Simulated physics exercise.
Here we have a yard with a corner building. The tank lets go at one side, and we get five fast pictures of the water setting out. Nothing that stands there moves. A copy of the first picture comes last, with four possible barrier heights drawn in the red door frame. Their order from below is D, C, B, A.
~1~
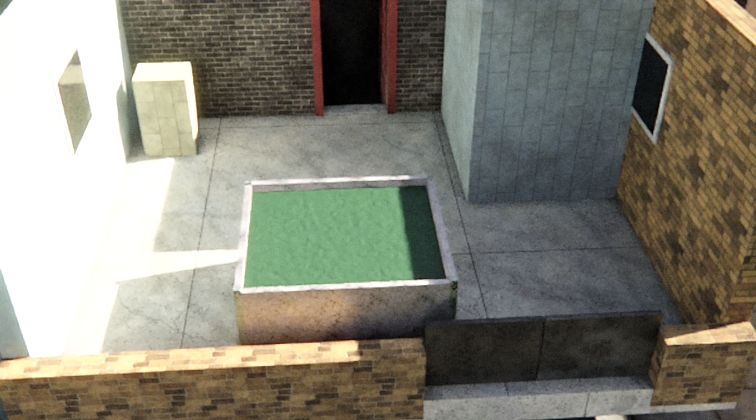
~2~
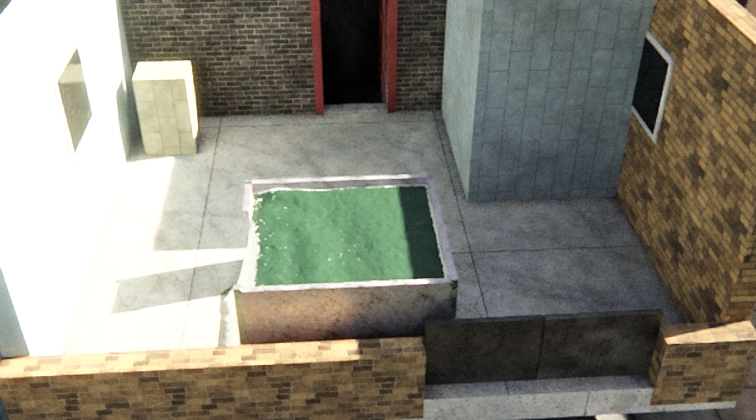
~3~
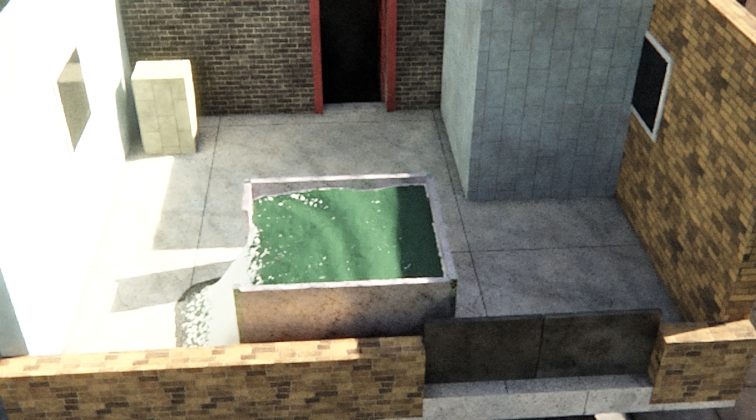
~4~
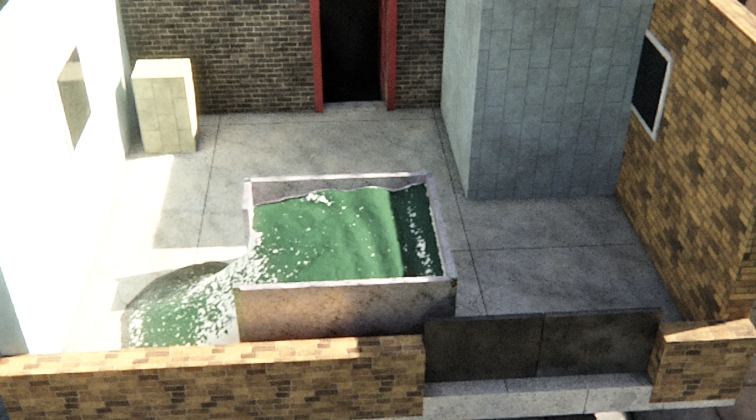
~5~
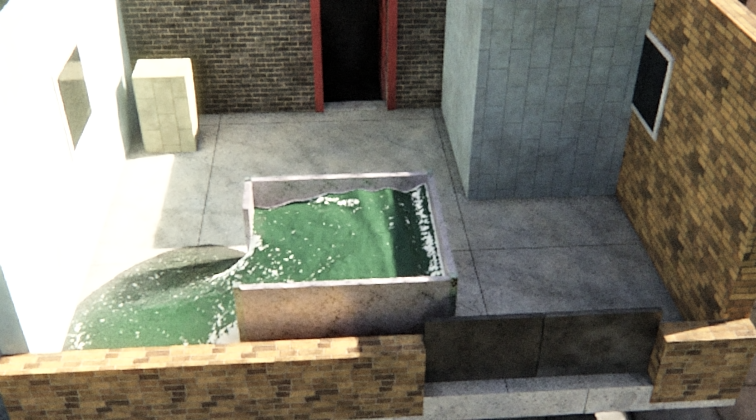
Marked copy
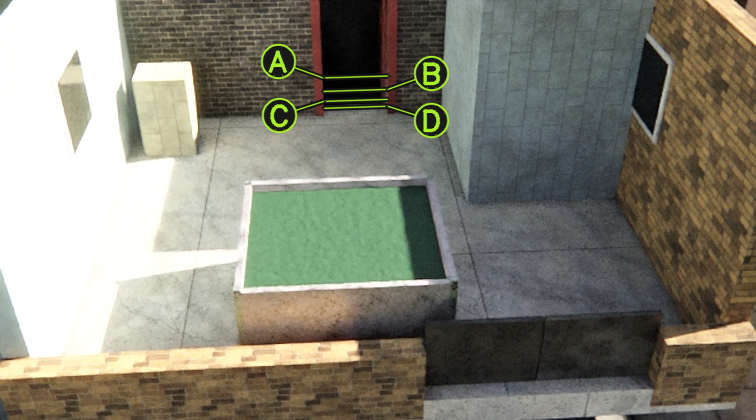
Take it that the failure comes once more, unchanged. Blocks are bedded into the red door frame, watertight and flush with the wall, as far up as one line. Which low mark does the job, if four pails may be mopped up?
Take C.
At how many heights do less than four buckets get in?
Three of the four.
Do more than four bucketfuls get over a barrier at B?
No, not at all.
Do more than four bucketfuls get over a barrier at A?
No.
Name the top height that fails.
That is height D.
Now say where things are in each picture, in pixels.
Water in the tank at rest, its middle at (343, 235); foot of the red doorway at (356, 114); shut gate at (542, 328).
Water covers 1 % of the ground and shows as far out as (228, 307).
Water covers 4 % of the ground and shows as far out as (185, 304).
Water covers 8 % of the ground and shows as far out as (129, 314).
Water covers 13 % of the ground and shows as far out as (73, 320).
On the marked copy, A at (355, 76); B at (355, 90); C at (355, 100); D at (356, 107); from the bottom up D, C, B, A.
Choosing A, nothing gets over.
Choosing B, nothing gets over.
Choosing C, a splash gets over, under a bucket.
Choosing D, about 10 bucketfuls get in.
